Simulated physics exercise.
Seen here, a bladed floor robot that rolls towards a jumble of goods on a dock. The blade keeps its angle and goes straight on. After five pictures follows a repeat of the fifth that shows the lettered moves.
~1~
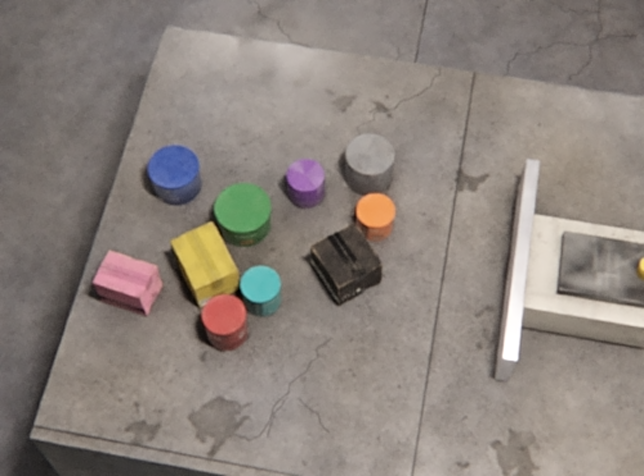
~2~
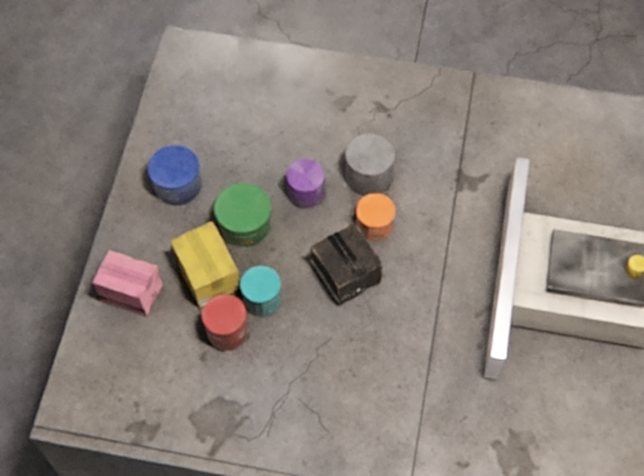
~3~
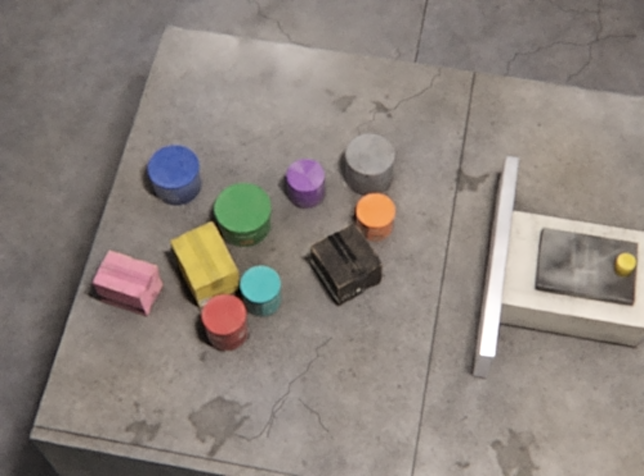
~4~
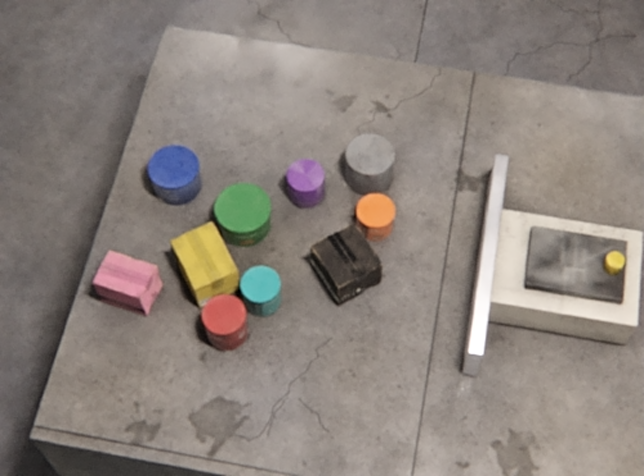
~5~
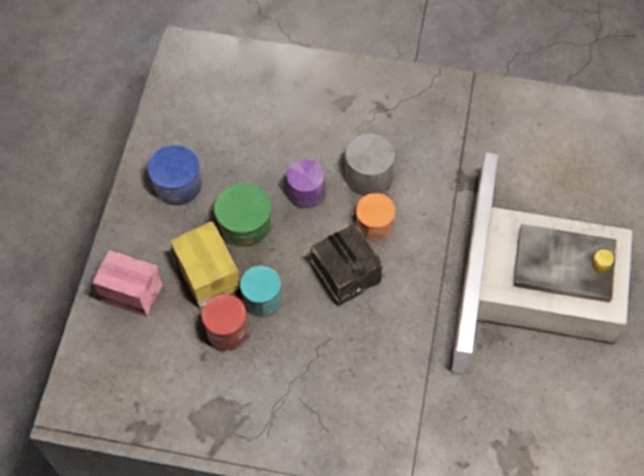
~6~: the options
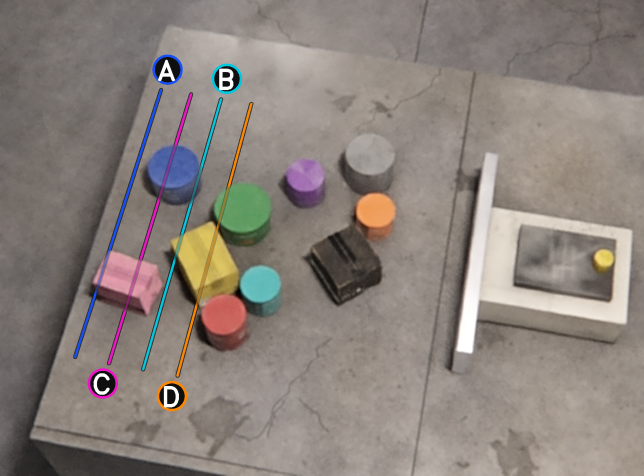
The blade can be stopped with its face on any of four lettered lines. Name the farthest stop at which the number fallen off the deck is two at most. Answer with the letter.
It should halt at B.
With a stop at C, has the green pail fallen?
Yes.
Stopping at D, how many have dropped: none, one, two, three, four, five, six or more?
The count is none.
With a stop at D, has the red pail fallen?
No.
On the marked copy, A at (121, 214); B at (185, 225); C at (153, 220); D at (217, 231).
With B. Early on, robot (448, 242); grey canister (355, 163); orange pail (351, 214).
Further on, robot (341, 225); pink box (123, 285); blue pail (166, 168).
At the end, robot (259, 211); blue pail over the edge; pink box over the edge; two fallen.
As for the rest, A drops eight; C drops four; D is within the limit but short.
